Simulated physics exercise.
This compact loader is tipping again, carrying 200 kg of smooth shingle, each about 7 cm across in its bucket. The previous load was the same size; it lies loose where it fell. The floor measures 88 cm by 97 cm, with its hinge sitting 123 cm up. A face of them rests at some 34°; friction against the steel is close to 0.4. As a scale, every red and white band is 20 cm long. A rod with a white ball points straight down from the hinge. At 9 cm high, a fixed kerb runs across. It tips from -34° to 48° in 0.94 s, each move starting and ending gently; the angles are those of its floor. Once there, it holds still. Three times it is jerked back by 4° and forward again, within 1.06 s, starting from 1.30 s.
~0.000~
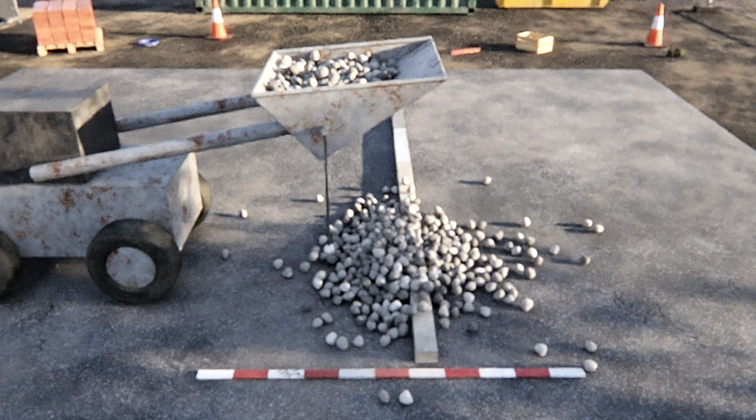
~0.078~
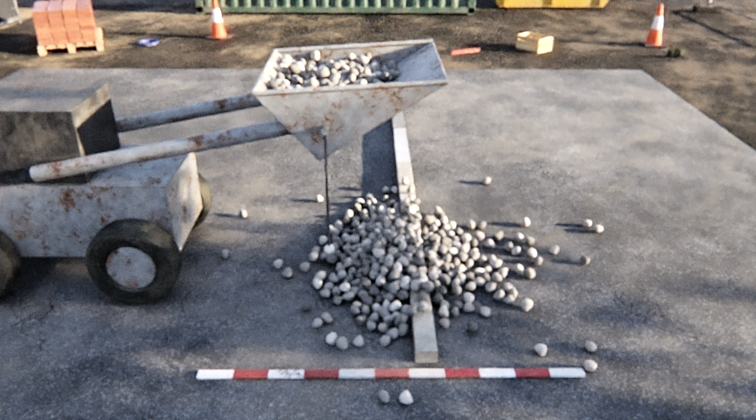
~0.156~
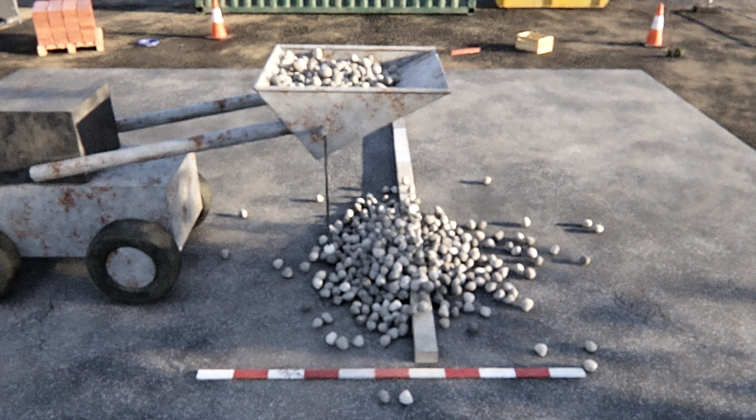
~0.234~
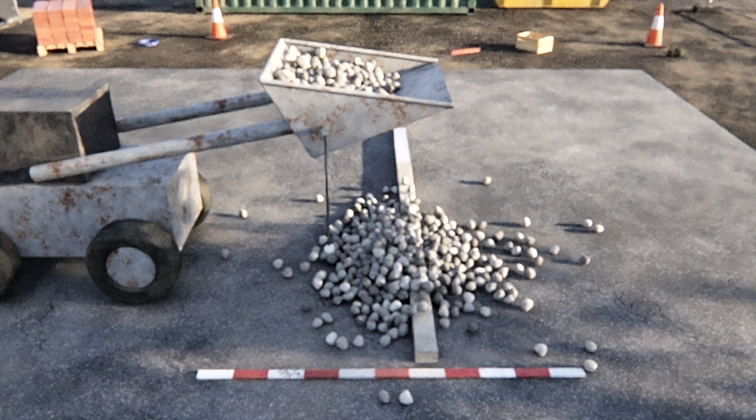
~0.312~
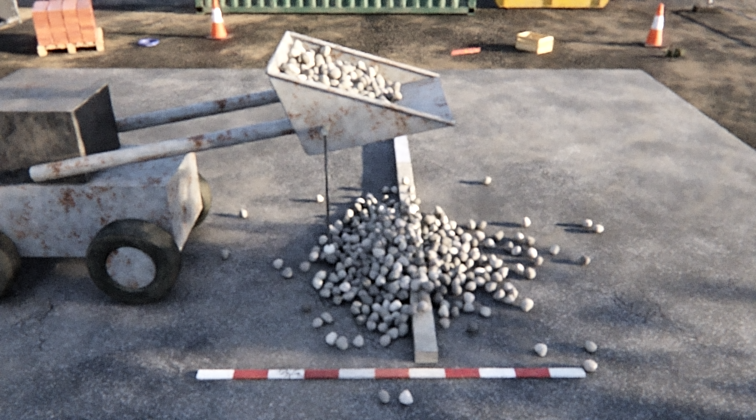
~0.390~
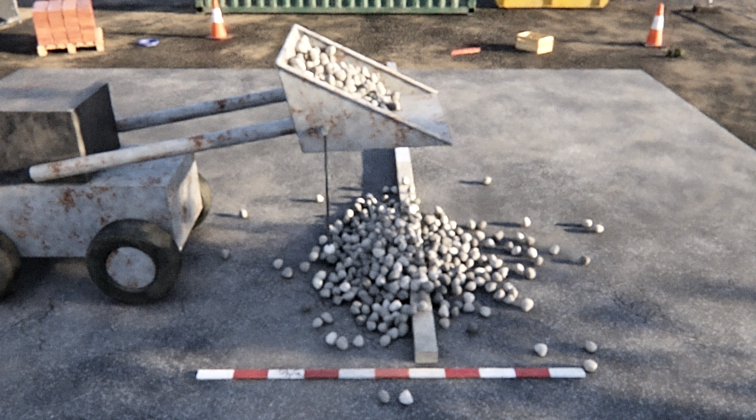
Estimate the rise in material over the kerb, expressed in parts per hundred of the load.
Close to 93 parts in a hundred.
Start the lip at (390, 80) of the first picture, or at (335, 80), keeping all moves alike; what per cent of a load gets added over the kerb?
Around 45 and 5 percent respectively.
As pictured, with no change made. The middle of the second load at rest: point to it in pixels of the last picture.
The centre sits about (477, 253).
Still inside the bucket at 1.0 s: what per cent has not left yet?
Close to 55 in a hundred is still held.
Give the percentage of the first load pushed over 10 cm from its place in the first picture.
Near 20 per cent, I reckon.
After 0.7 s the floor is at 35°; in per cent of one load, 100 in the bucket, 72 on this side of the kerb, 28 over the kerb; the foremost stones are at (570, 263).
After 1.0 s the floor is at 48°; in per cent of one load, 55 in the bucket, 106 on this side of the kerb, 40 over the kerb; the foremost stones are at (570, 263).
After 2.8 s the floor is at 48°; in per cent of one load, 0 in the bucket, 79 on this side of the kerb, 121 over the kerb; the foremost stones are at (691, 283).
After 5.2 s the floor is at 48°; in per cent of one load, 0 in the bucket, 79 on this side of the kerb, 121 over the kerb; the foremost stones are at (691, 283). Net gain over the kerb, 93.
